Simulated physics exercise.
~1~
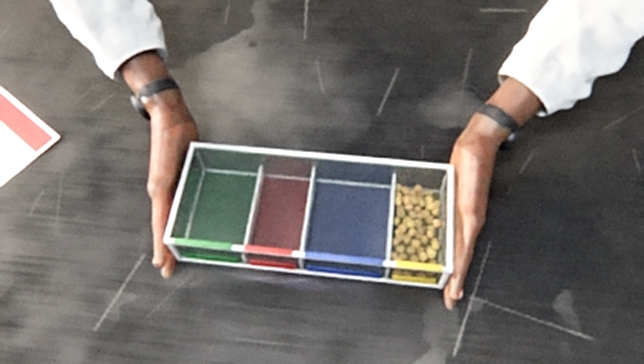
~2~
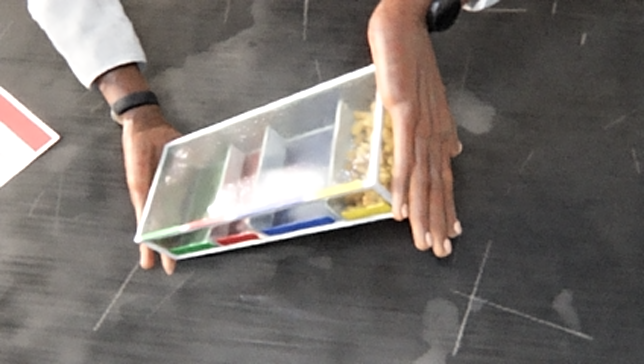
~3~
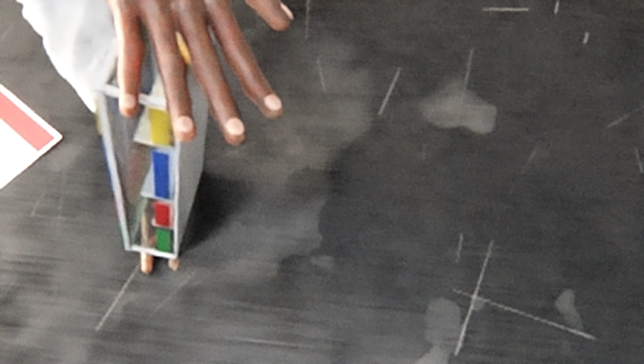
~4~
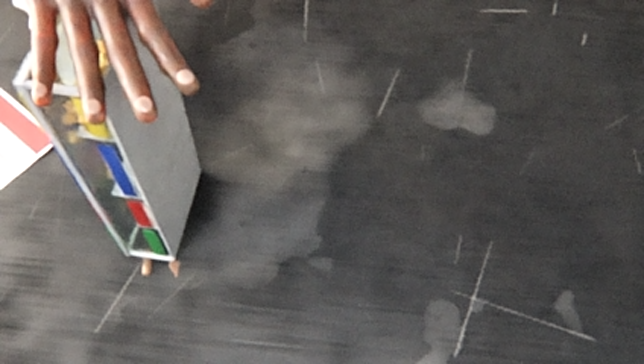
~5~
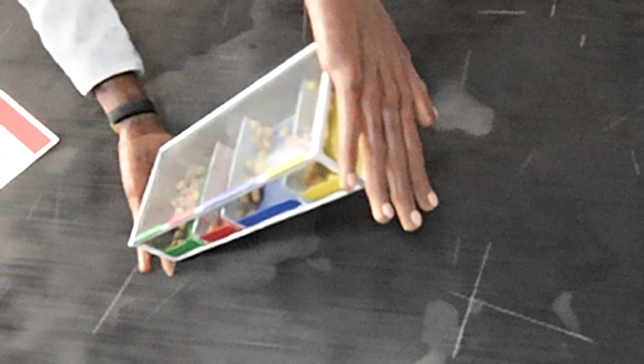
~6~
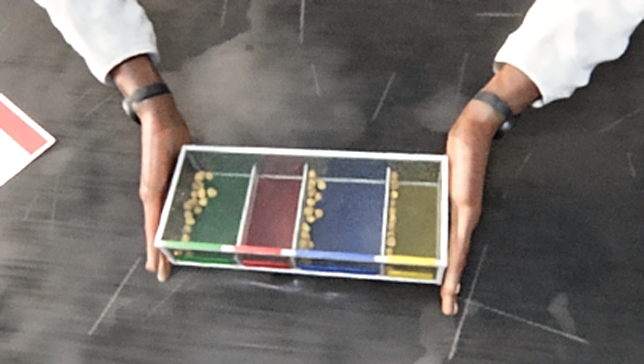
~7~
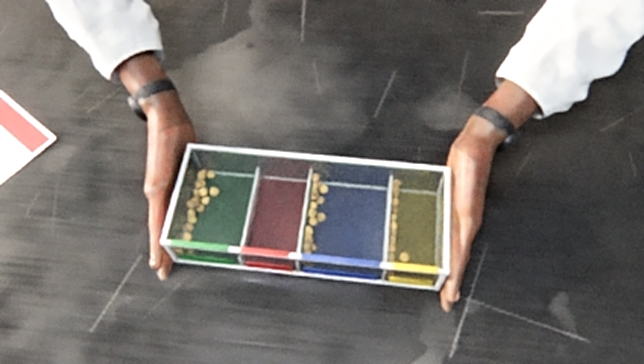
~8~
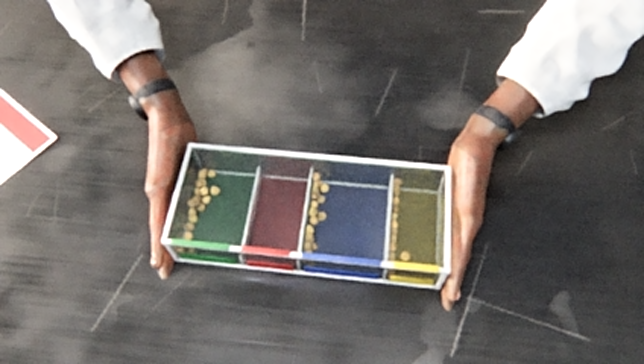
We see two hands tip a clear lidded box of chickpeas up onto its left end and lower it flat again; the chickpeas, first all in the yellow compartment, finish spread among the green, blue and yellow ones, leaving red empty.
